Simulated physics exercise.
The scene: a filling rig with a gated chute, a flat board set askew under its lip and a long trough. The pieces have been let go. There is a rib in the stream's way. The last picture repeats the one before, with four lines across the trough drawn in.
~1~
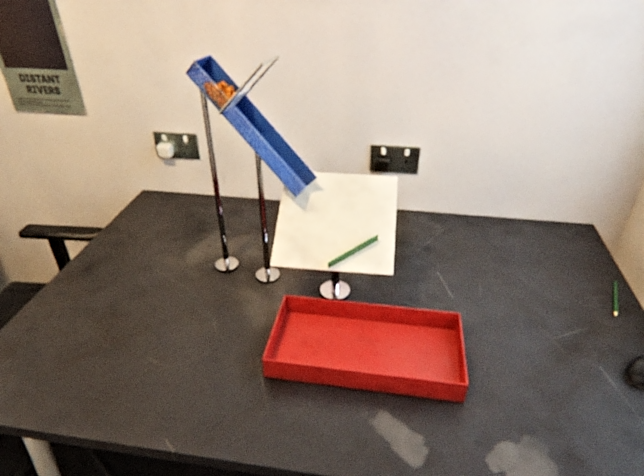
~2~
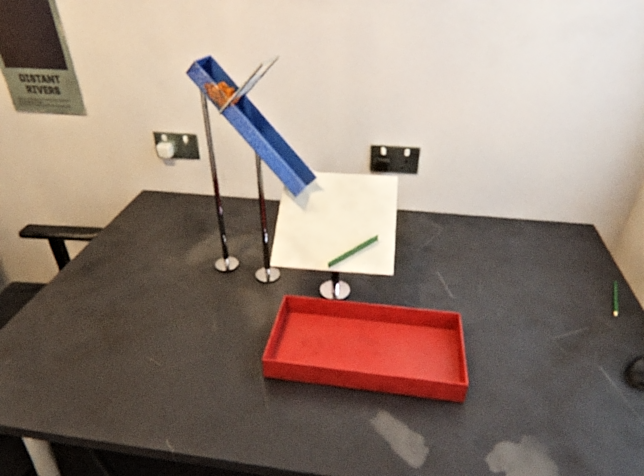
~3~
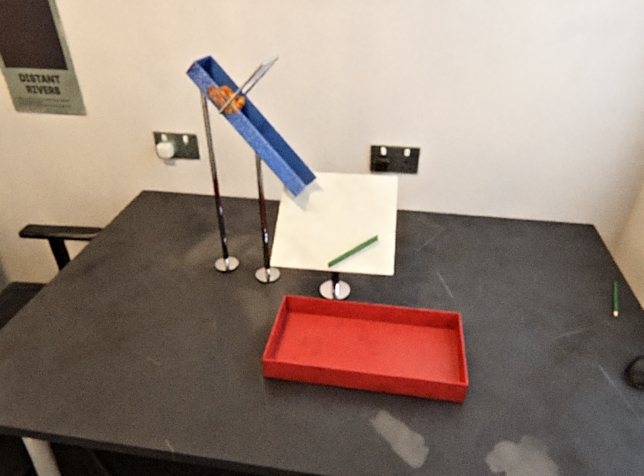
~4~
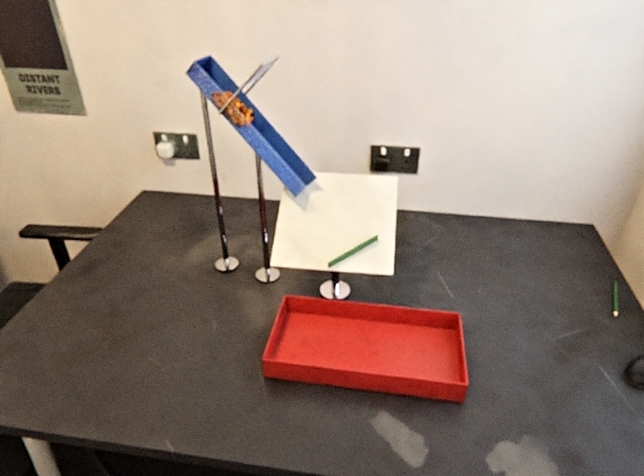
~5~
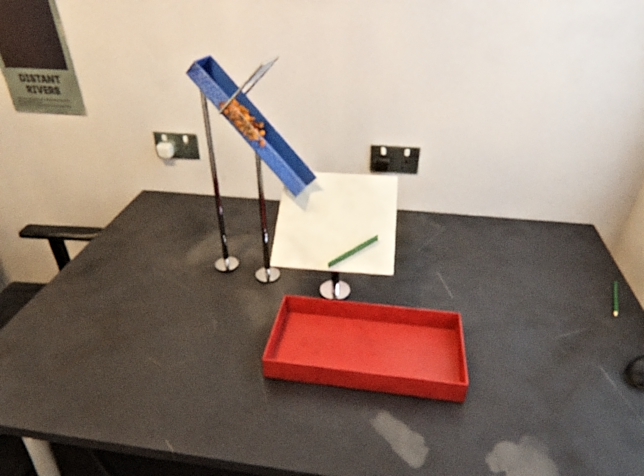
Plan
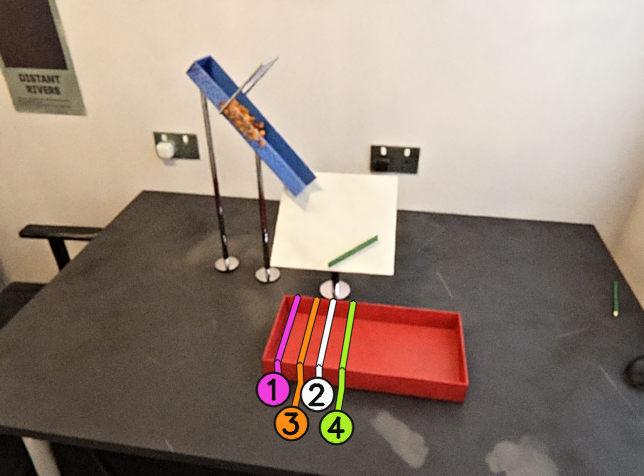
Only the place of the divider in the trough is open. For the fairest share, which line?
3 is best.
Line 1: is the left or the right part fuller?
Right.
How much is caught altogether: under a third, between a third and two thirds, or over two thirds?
Between a third and two thirds.
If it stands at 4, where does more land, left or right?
The left side.
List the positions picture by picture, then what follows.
In the first frame, load behind the gate near (225, 95), bits of cat kibble; lip of the chute near (302, 192), sloping fairly steeply.
In the second frame, middle of the board near (336, 219), tilted fairly steeply; middle of its low edge near (331, 270); of its high edge near (341, 174).
In the third frame, front corners of the trough near (263, 359) and (468, 384), empty; front of the load near (235, 112).
In the fourth frame, middle of the load near (235, 108); its front near (247, 123), close to a quarter of the way to the lip; rib from (378, 235) to (327, 264).
In the fifth frame, middle of the load near (244, 119); its front near (262, 145), close to half of the way to the lip.
On the marked copy, line 1 crosses the front rim at (277, 361); line 2 crosses the front rim at (319, 366); line 3 crosses the front rim at (300, 364); line 4 crosses the front rim at (342, 369).
For line 1, of what is caught, none at all on the left of the divider, the whole lot on the right.
For line 2, of what is caught, the bulk on the left of the divider, a small share on the right.
For line 3, of what is caught, close to a third on the left of the divider, close to two thirds on the right.
For line 4, of what is caught, the bulk on the left of the divider, a small share on the right.
